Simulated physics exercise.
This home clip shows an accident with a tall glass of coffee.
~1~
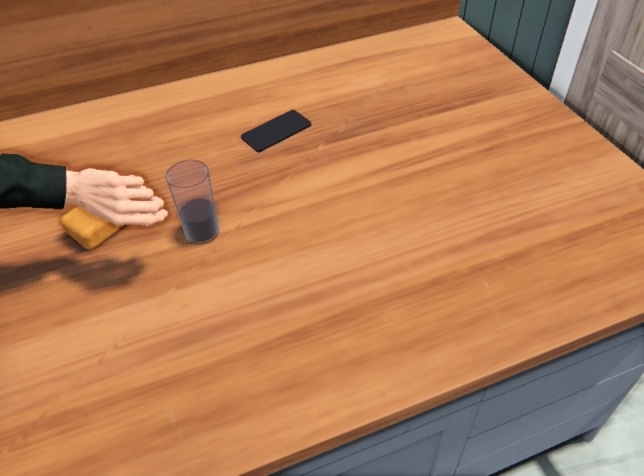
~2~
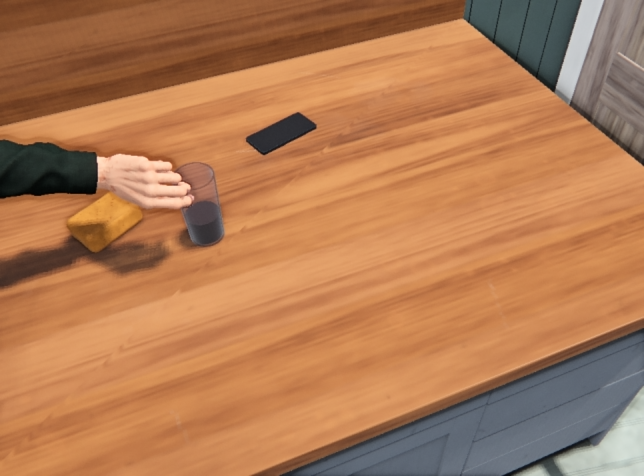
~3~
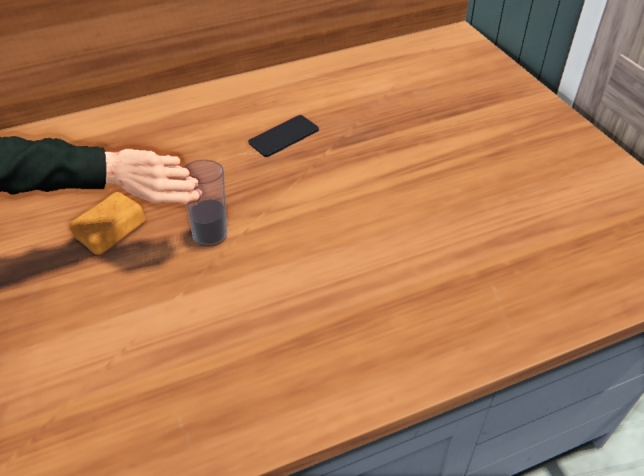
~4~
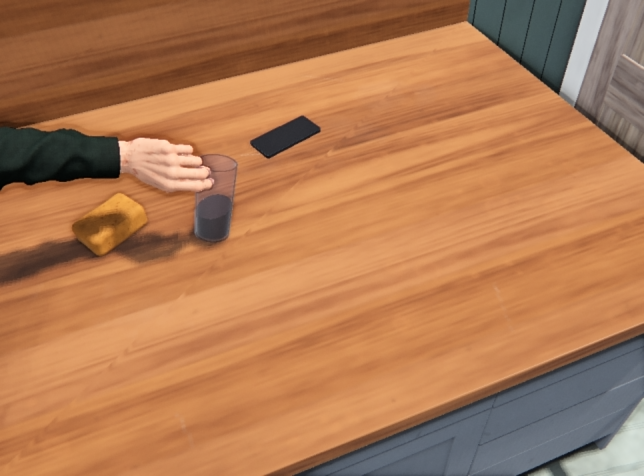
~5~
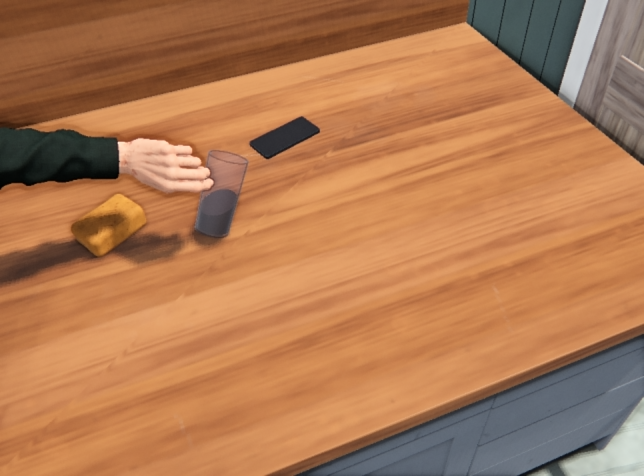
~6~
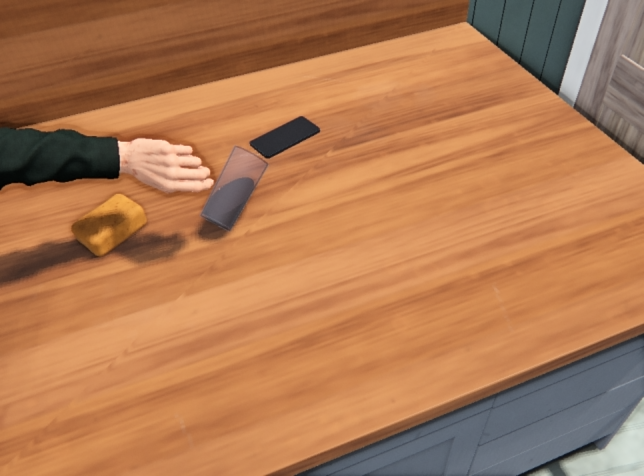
A hand in a dark sleeve reached right over a bread roll on a wooden counter and nudged a tall glass of dark drink, which slid slightly, then tipped over to the right near a phone.
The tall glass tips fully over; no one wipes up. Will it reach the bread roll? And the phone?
As for the bread roll, it avoids the spill; as for the phone, it meets the spill.
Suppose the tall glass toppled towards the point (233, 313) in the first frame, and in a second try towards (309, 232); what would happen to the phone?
The first time it avoids the spill, and the next time it avoids the spill.
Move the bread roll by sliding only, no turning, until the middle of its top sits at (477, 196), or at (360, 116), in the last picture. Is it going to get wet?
In case one it keeps clear of the spill, and in case two it is hit by the spill.
Next, the puddle covers about as much as a plate; the bread roll is clear of it; the phone is in it.
After that, the puddle covers about as much as a tray; the bread roll is clear of it; the phone is in it.
Finally, the puddle covers about as much as a tray; the bread roll is clear of it; the phone is in it.
